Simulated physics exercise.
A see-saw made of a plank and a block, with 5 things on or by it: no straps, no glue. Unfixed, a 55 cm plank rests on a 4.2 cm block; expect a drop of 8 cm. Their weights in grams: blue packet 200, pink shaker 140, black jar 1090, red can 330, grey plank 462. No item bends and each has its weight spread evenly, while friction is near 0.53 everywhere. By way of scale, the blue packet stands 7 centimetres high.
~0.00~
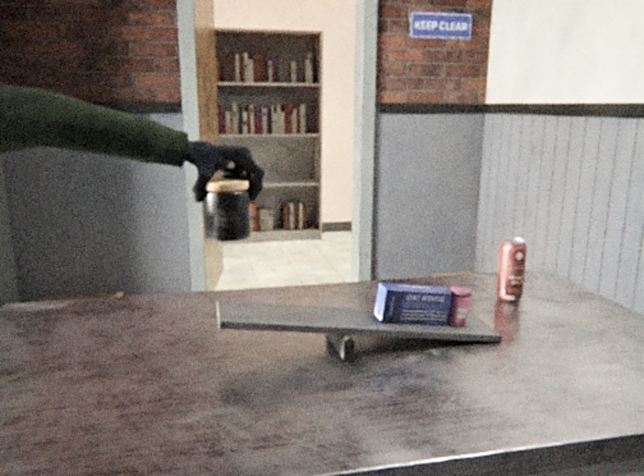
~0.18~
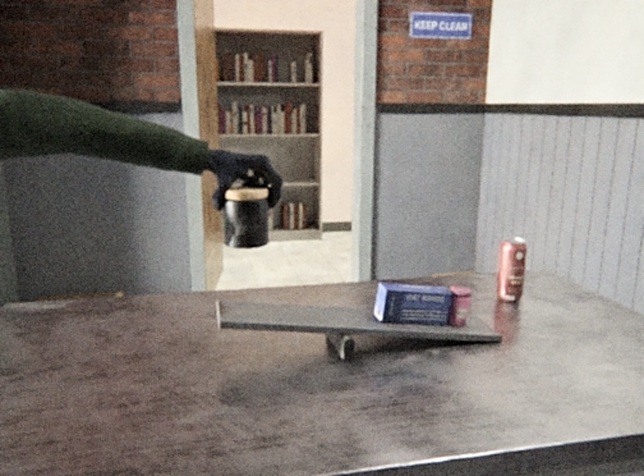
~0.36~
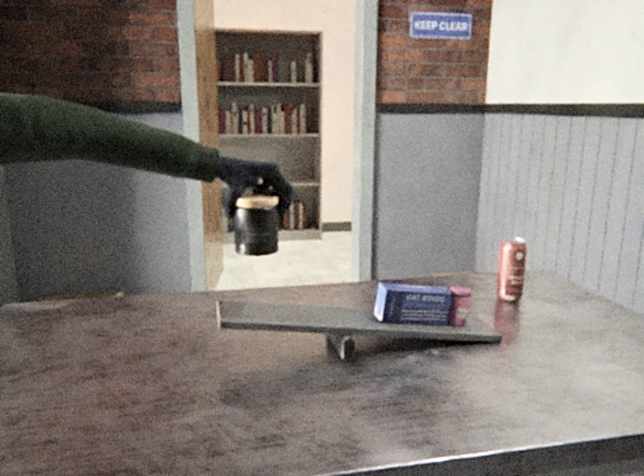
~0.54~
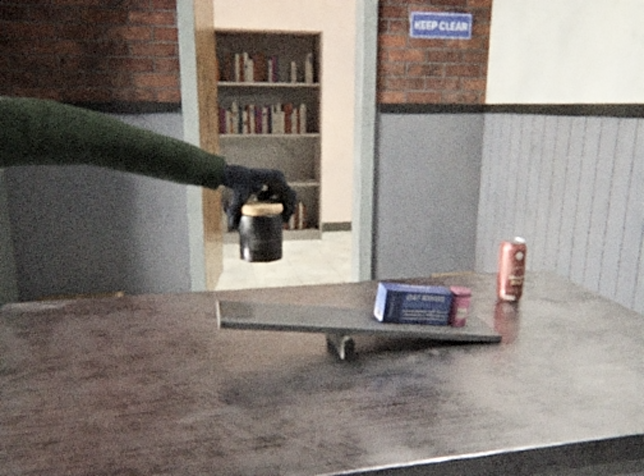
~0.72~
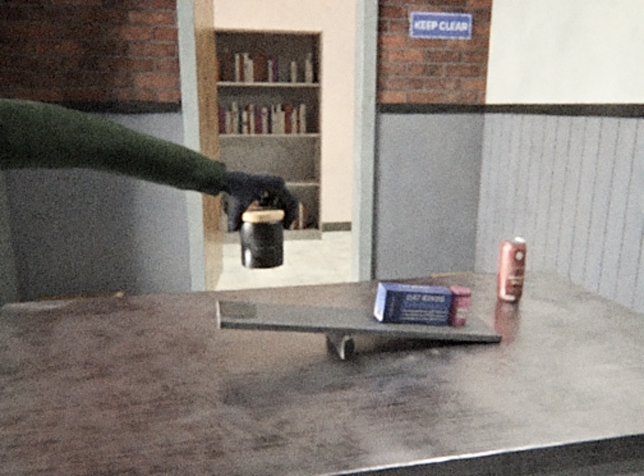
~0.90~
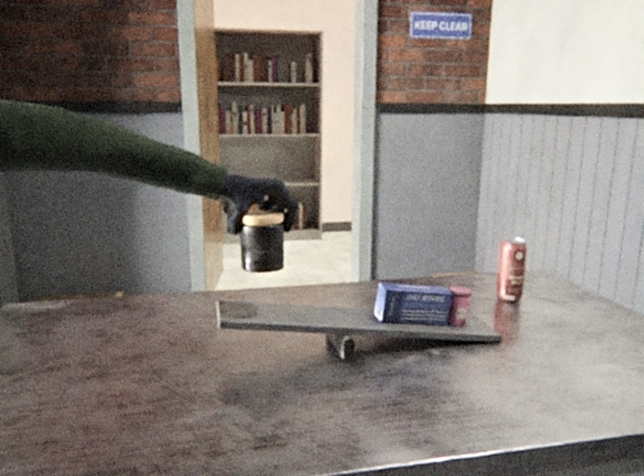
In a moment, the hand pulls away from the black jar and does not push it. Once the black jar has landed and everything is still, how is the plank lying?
The plank is tilted the other way, with the formerly raised end now down.
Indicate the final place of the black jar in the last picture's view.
It ends up at about (255, 313).
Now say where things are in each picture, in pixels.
In the first picture, 8 cm still to go; black jar (227, 209); blue packet (413, 304).
In the second picture, 5 cm still to go; black jar (246, 216); red can (511, 270).
In the third picture, 3 cm still to go; black jar (257, 224); blue packet (413, 304).
In the fourth picture, 2 cm still to go; black jar (261, 231); red can (511, 270).
In the fifth picture, 1 cm still to go; black jar (262, 237); blue packet (413, 304).
Held still over the plank; black jar (262, 240); red can (511, 270), in the sixth picture.
After 1.20 s, plank at 11°, tipped the other way; black jar 5° off upright near (263, 307); pink shaker 21° off upright; blue packet 21° off upright.
After 1.30 s, plank at 11°, tipped the other way; black jar 18° off upright near (252, 312); pink shaker 49° off upright; blue packet 52° off upright.
After 1.40 s, plank at 11°, tipped the other way; black jar 11° off upright near (256, 313); pink shaker 60° off upright; blue packet 68° off upright.
After 1.70 s, plank at 11°, tipped the other way; black jar 11° off upright near (256, 313); blue packet upside down; pink shaker 72° off upright.
In the end (4.0 s), plank at 11°, tipped the other way; toppled on the table or plank, blue packet and pink shaker; not toppled but over 4 cm from the start, black jar; the other 2 under 4 cm from the start. At the end, from the last picture's camera, black jar near (255, 313). The plank tips across.
